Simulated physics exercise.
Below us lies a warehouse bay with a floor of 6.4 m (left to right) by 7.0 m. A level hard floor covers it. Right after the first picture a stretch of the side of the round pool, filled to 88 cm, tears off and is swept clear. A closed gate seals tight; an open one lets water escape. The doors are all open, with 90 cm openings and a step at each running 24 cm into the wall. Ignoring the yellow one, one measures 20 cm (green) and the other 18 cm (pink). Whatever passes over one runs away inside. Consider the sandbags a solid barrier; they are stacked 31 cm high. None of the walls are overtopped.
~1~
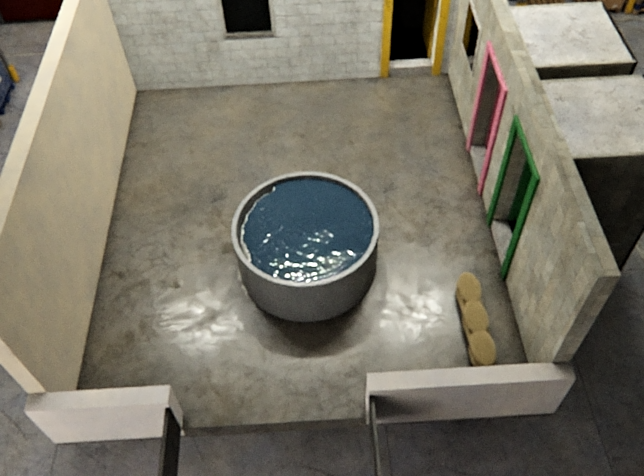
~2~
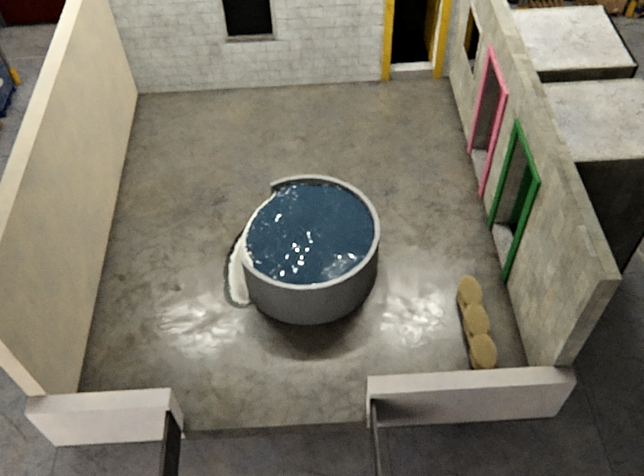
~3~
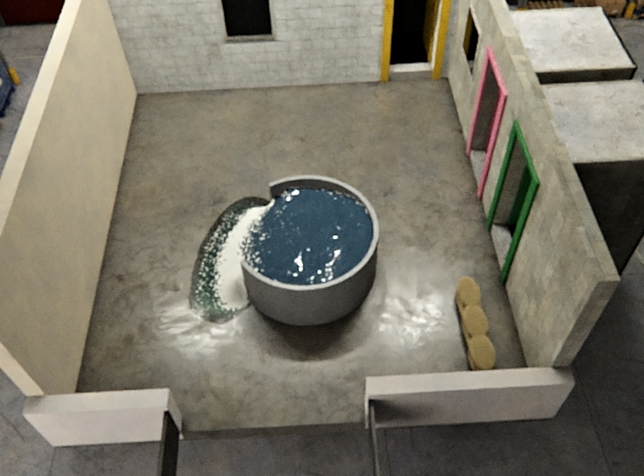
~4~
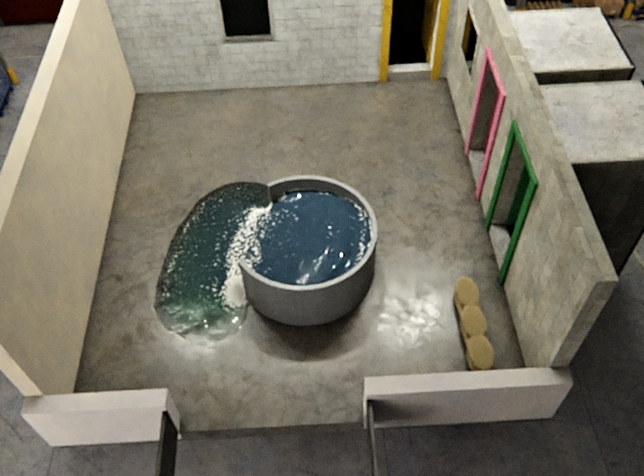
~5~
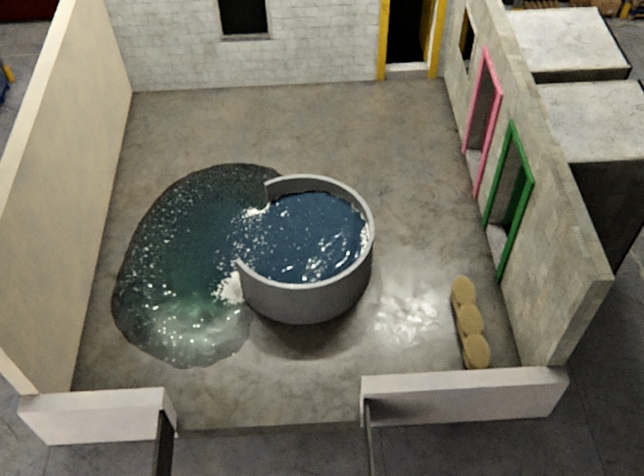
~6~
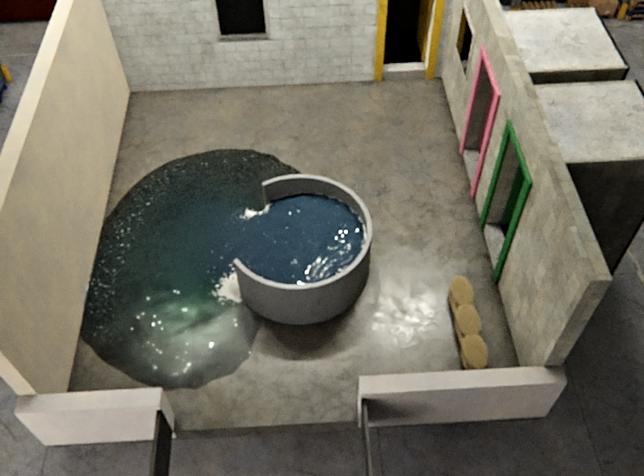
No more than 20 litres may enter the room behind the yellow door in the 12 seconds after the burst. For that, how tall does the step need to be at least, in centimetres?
About 8 centimetres.
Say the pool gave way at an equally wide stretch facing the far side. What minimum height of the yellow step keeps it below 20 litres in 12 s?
With that break, close to 23 cm.
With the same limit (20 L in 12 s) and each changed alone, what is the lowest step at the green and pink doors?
Roughly 8.5 cm for the green door and roughly 6.0 cm for the pink door.
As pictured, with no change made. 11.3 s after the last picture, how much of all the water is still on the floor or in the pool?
I'd put it at about 90 per cent.
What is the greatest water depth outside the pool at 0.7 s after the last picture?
About 48 cm.
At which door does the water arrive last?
The last one is the green door.
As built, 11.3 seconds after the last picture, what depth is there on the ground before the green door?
Some 10.5 cm.
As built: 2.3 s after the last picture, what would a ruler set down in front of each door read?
The green door has 0 cm, the yellow door 0 cm and the pink door 0 cm.
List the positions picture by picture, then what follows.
In the first frame, the round pool at (305, 228) is whole and still, 88 cm deep; the yellow door at (414, 33) is dry.
In the second frame, the gap is at (245, 245), the front 0.3 m out at (231, 298); the back of the round pool holds 88 cm.
In the third frame, the gap is at (245, 247), the front 0.8 m out at (195, 300); the back of the round pool holds 88 cm.
In the fourth frame, the gap is at (243, 249), the front 1.3 m out at (161, 308); the back of the round pool holds 83 cm.
In the fifth frame, the front is at (117, 296), 1.9 m from the gap at (241, 248); 6.9 m2 of floor is wet, 74 cm left at the back.
In the sixth frame, water pours out at (238, 248) and has run 2.4 m, to (83, 321); about 5 cm deep outside, 73 cm at the back; 3.5 m in a straight line remain to the yellow door at (408, 37).
Then, 0.7 s after the last picture water covers 35 % of the floor, deepest (48 cm) near (110, 243); it has not reached the yellow door.
Then, 2.3 s after the last picture water covers 45 % of the floor, deepest (36 cm) near (129, 102); it has not reached the yellow door.
Then, 11.3 s after the last picture water covers 100 % of the floor, deepest (12 cm) near (518, 382); 9 cm at the yellow door, 0 litres in over its 21 cm step.
At the yellow door as built, the water peaked near 12 cm, 7.5 s after the last picture.
With a step of 7 cm, 32 litres would have come in within the 12 s; with 9.5 cm, 11 litres. So under 20 litres takes about 8 cm.
